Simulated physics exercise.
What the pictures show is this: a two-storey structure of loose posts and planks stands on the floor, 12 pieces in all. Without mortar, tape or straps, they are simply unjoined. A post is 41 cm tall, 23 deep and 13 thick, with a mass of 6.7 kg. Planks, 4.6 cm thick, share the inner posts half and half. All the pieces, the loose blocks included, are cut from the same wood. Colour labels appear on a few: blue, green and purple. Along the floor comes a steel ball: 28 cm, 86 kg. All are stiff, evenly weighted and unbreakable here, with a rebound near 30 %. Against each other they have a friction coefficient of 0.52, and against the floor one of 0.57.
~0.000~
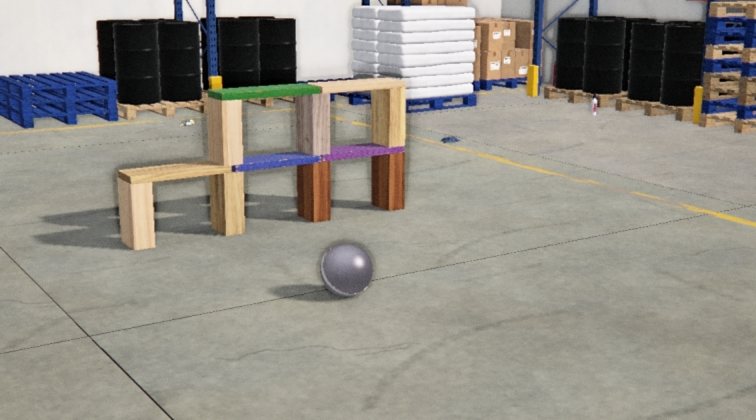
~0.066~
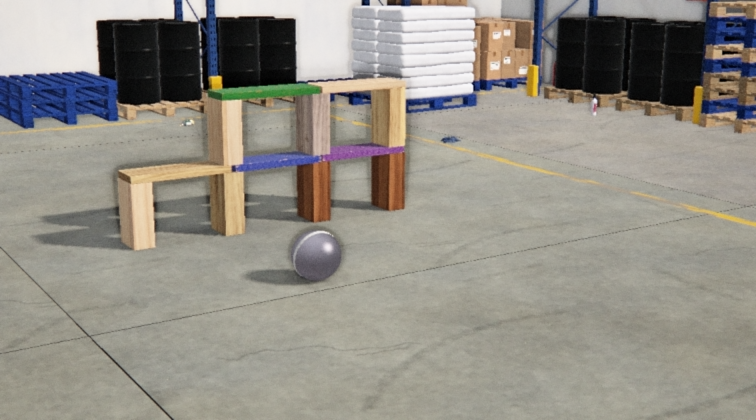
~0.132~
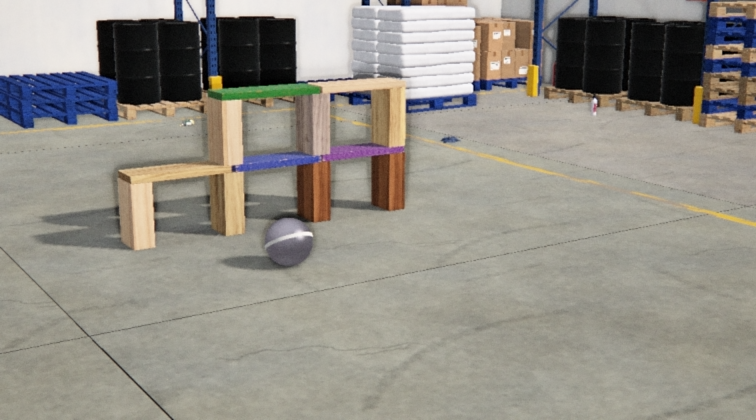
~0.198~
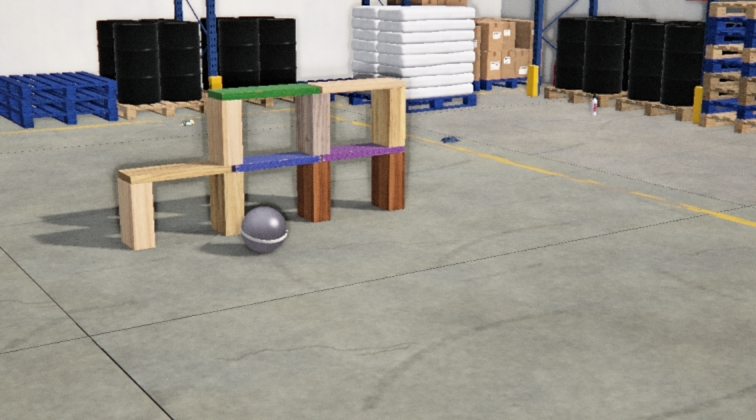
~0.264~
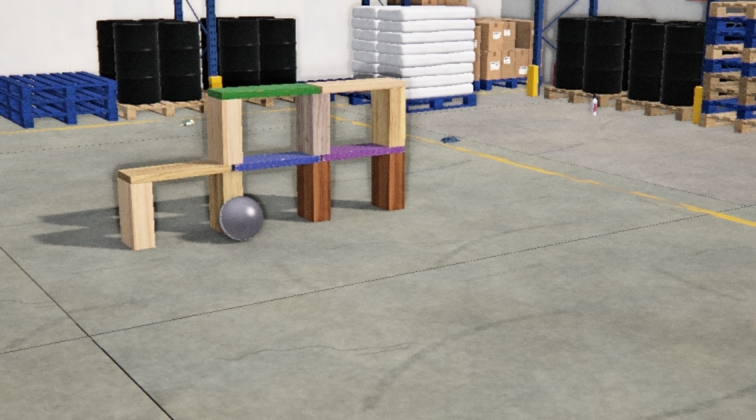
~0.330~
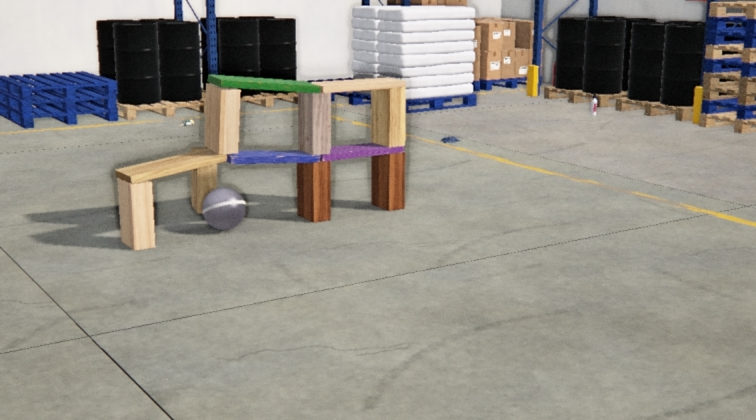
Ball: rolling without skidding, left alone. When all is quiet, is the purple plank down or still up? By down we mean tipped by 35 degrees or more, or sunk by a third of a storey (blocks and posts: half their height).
Lab note: Purple plank status = up.
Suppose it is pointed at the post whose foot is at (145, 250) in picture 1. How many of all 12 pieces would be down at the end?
In that case, 2.
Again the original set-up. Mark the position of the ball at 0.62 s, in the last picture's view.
(162, 181), more or less.
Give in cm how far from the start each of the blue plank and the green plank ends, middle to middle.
Blue ends up 20 cm away; green ends up 90 cm away.
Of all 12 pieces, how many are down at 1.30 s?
By then 5.
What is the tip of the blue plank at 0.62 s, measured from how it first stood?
Angle from initial pose, roughly 40 deg - estimate.
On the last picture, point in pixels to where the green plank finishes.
Last frame, centre at roughly (261, 232).
Around 0.62 s, ball still moving; 3 of the 12 pieces down; purple plank unmoved; blue plank tipped 39°, 19 cm lower.
Around 1.30 s, ball still moving; 5 of the 12 pieces down; purple plank unmoved; green plank upside down.
Finally (2.5 s), ball rolling away; 6 of the 12 pieces down; purple plank unmoved; green plank upside down; blue plank tipped 41°, 20 cm lower. Seen by the last camera, middles, purple plank near (356, 151), green plank near (261, 232).
